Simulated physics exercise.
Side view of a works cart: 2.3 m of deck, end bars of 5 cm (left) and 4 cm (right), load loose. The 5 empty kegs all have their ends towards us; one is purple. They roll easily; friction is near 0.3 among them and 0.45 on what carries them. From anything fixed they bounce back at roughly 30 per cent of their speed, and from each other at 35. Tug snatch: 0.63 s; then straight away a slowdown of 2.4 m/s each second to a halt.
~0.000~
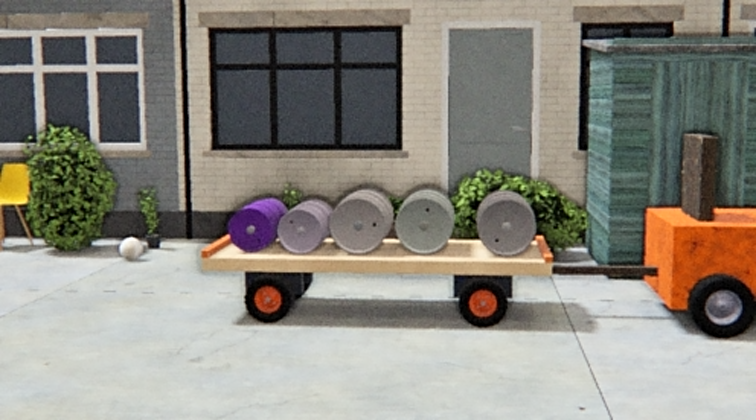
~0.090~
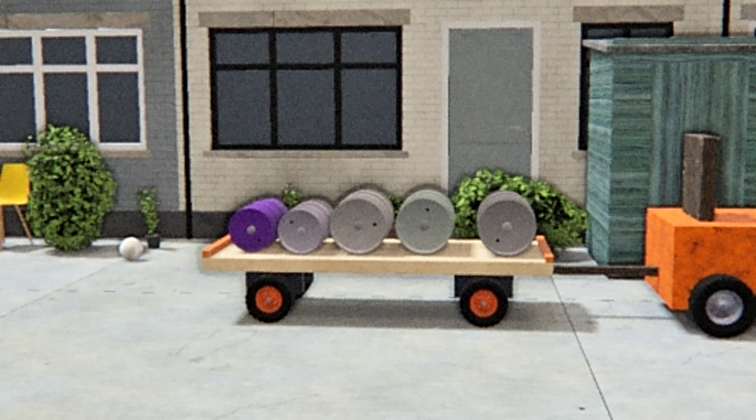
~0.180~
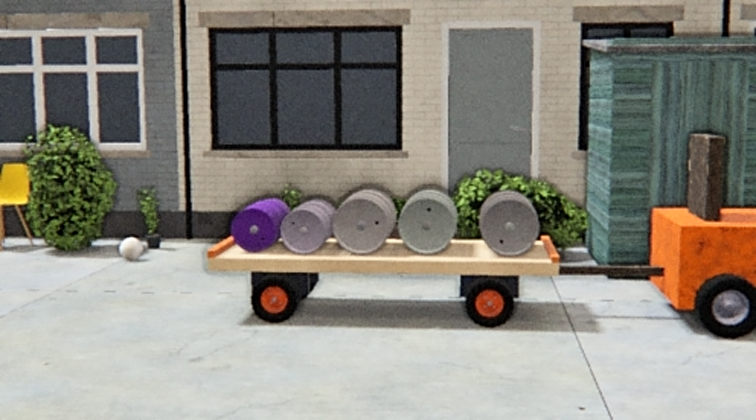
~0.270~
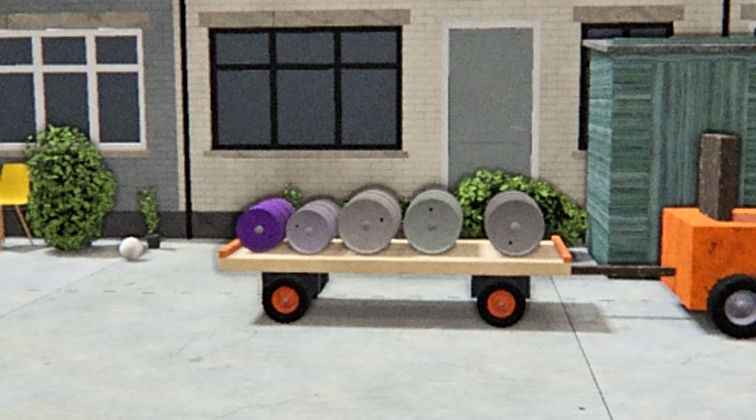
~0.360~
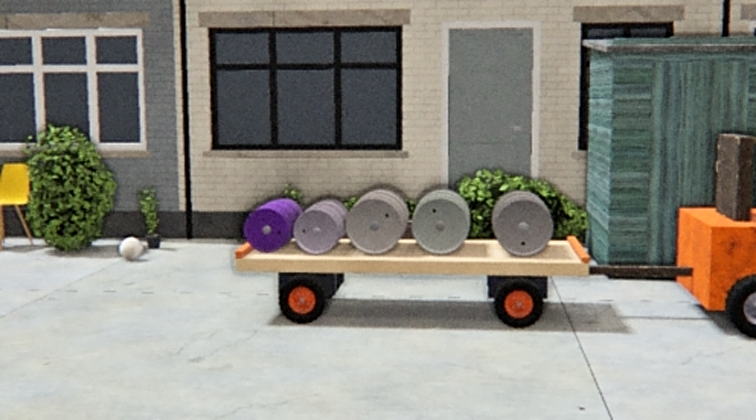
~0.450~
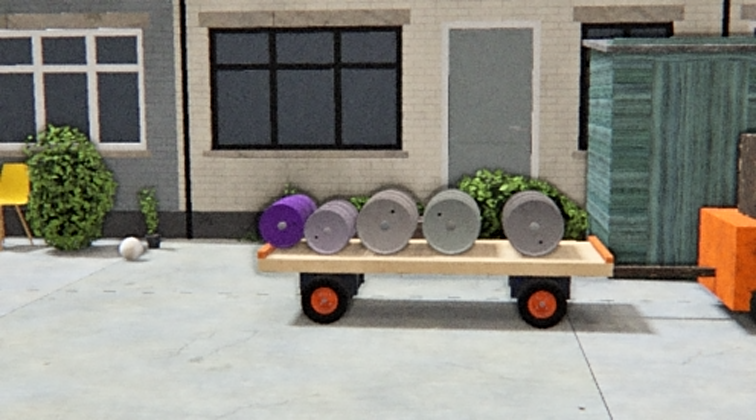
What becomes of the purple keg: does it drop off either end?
Gone.
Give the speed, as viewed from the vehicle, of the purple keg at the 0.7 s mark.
I'd put it near 1.5 m/s.
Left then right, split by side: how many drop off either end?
Tally: Left 2 / right 1.
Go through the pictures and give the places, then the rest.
Purple (249, 231); right bar at (549, 260); cart at rest; 5 of the 5 make up the bottom layer on the deck, in the first picture.
Purple (249, 231); right bar at (549, 260); cart moving right at 0.2 m/s, in the second picture.
Purple (252, 231); right bar at (555, 260); cart moving right at 0.7 m/s, in the third picture.
Purple (257, 231); right bar at (567, 260); cart moving right at 1.1 m/s, in the fourth picture.
Purple (265, 231); right bar at (585, 260); cart moving right at 1.5 m/s, in the fifth picture.
Purple (281, 227); right bar at (610, 260); cart moving right at 1.9 m/s, in the sixth picture.
By 0.7 s, purple is over the left bar and falling; 1 gone from the cart.
By 0.8 s, purple is over the left bar and falling; 1 gone from the cart.
By 1.0 s, purple is over the left bar and down; 1 gone from the cart.
Finally (6.1 s), purple is over the left bar and down; 3 gone from the cart.
